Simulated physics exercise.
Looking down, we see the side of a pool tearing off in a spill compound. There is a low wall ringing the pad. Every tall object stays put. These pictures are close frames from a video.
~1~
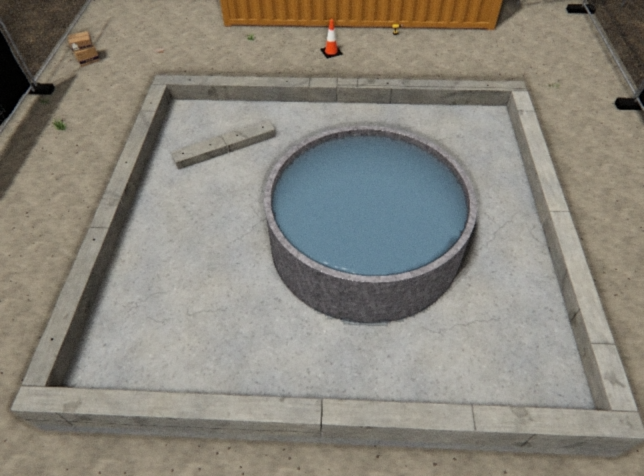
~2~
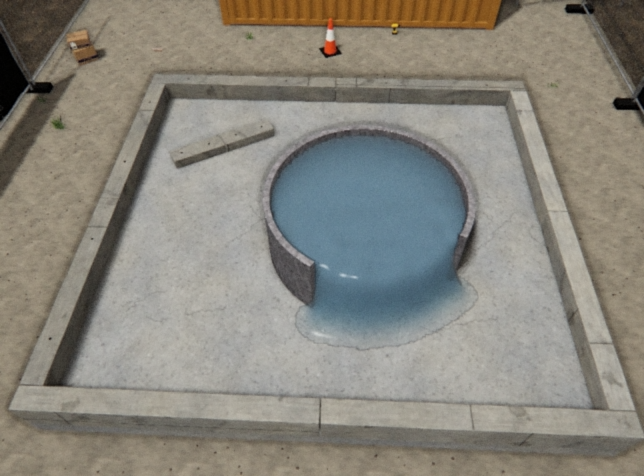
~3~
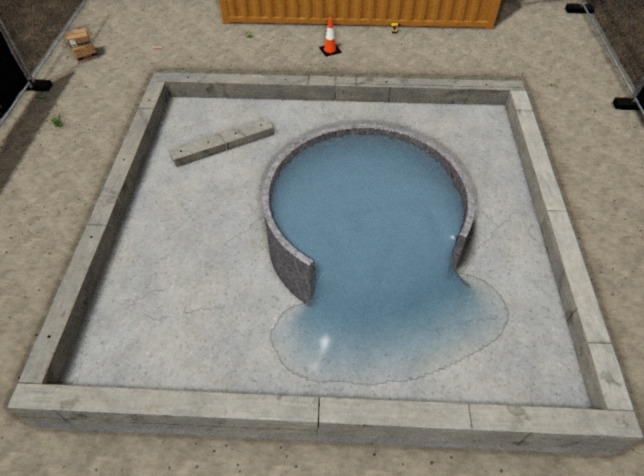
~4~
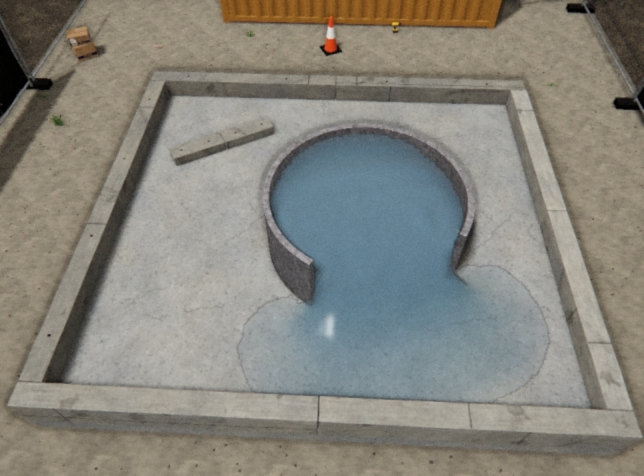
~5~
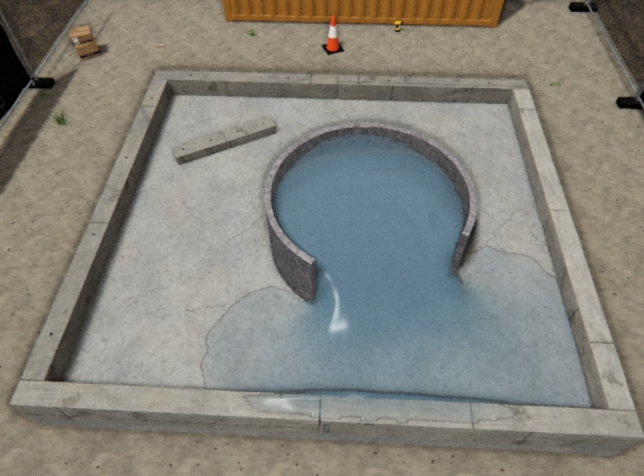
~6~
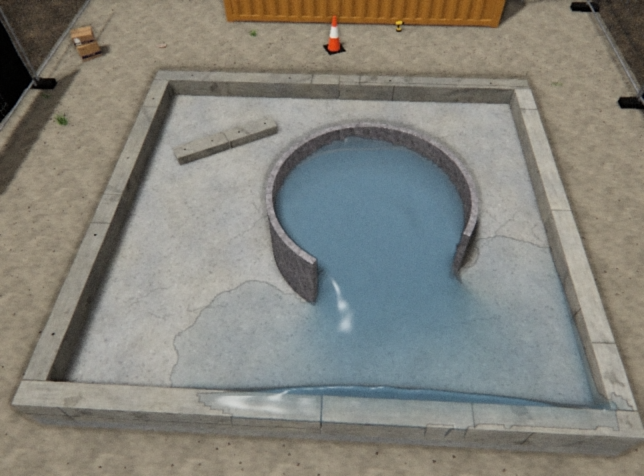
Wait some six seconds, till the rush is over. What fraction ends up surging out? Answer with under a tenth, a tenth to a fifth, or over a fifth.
A tenth to a fifth surges out.
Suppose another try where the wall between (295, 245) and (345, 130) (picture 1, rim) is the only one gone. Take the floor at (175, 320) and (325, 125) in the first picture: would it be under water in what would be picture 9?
Swamped, swamped.
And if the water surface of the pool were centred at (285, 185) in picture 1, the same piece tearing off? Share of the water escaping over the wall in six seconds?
12 %.
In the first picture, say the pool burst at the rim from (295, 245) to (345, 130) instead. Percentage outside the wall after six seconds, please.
Close to 6 per cent, I reckon.
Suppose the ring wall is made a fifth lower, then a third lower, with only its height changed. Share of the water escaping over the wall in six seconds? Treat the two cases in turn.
In turn 24 and 34 per cent.
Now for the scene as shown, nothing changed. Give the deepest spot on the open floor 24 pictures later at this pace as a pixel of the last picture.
It should be close to (485, 108).
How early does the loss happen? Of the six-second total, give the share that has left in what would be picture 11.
Roughly 25 percent.
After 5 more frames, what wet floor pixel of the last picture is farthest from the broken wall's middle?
Best guess: Near (61, 390).
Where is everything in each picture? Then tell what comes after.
In the first frame, still water in the round tank at (369, 199).
In the second frame, the front is at (467, 291), out from the gap at (392, 304).
In the third frame, water pours out at (391, 305) and has run to (495, 301).
In the fourth frame, the front is at (538, 326), out from the gap at (390, 306).
In the fifth frame, the front is at (587, 393), out from the gap at (392, 306).
In the sixth frame, the front is at a hidden place, out from the gap at (393, 306).
A moment on, water covers 25 % of the floor; the low wall has let 1 % over.
Next, water covers 30 % of the floor; the low wall has let 4 % over.
Then, water covers 50 % of the floor; the low wall has let 15 % over.
Later, water covers 70 % of the floor; the low wall has let 16 % over.
In the end, water covers 85 % of the floor; the low wall has let 16 % over.
